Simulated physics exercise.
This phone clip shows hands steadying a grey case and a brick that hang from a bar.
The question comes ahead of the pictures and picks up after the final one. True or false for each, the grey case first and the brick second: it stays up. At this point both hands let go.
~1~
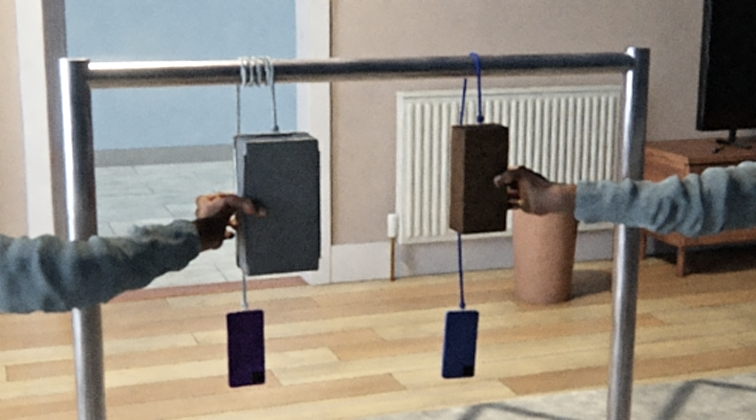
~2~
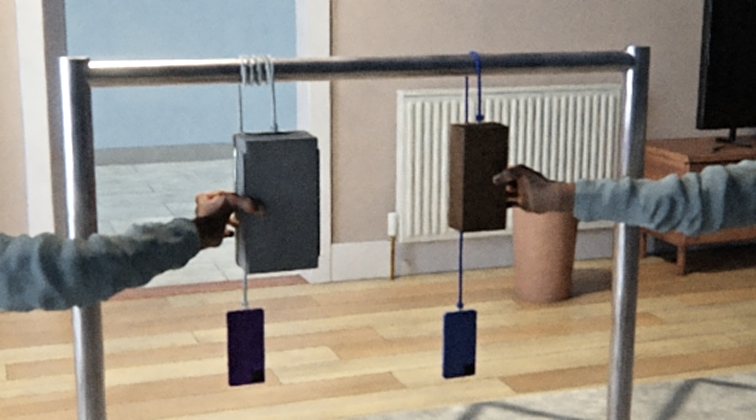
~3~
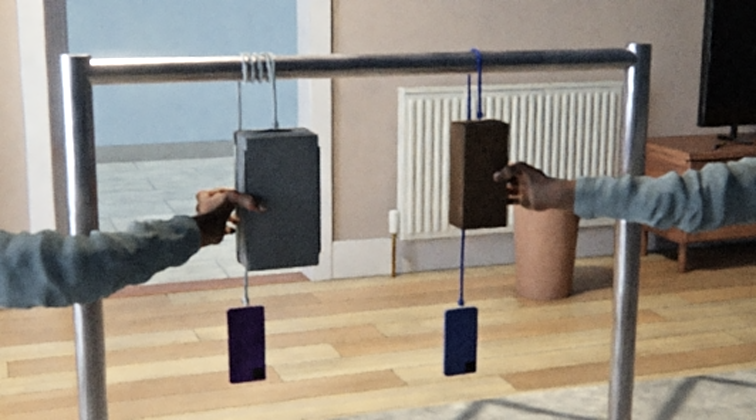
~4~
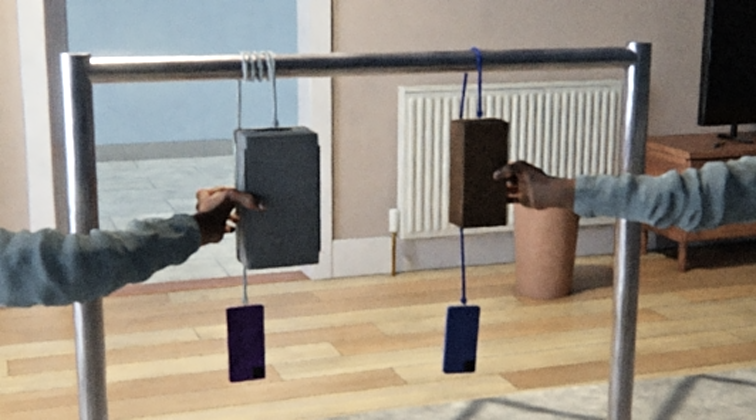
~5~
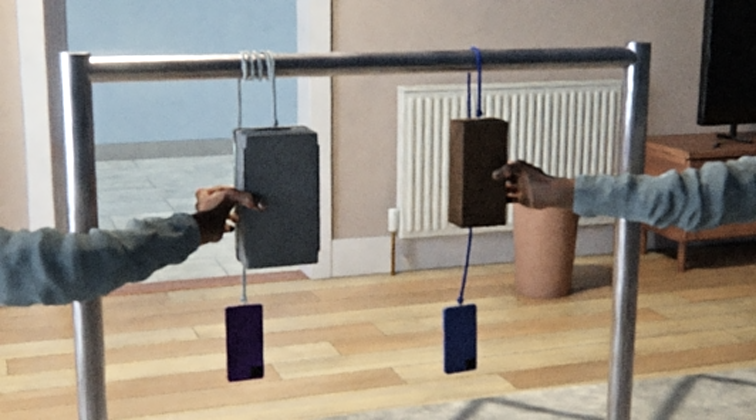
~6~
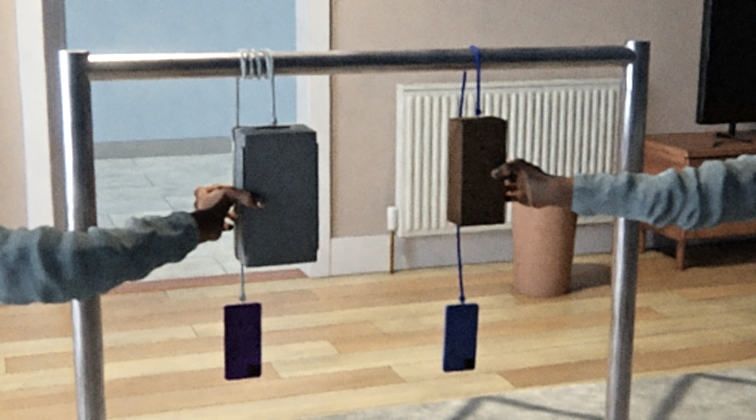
Grey case - true; brick - false.
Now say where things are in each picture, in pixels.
The first frame shows grey case (276, 202); brick (479, 178); left phone (246, 348); right phone (460, 345).
The second frame shows grey case (276, 201); brick (478, 177).
The third frame shows grey case (276, 198); brick (479, 174).
The fourth frame shows grey case (276, 197); brick (479, 173).
The fifth frame shows grey case (276, 196); brick (478, 172).
The sixth frame shows grey case (274, 195); brick (477, 171); left shoelace wound several times round the rail; right shoelace only laid over the rail.
Then, 0.32 s on from there, grey case off the floor near (275, 181); brick dropping near (474, 273).
Then, 0.66 s on from there, grey case off the floor near (274, 191); brick on the floor.
In the end, grey case off the floor near (272, 189); brick on the floor. The grey case keeps its height and the brick runs down to the floor.
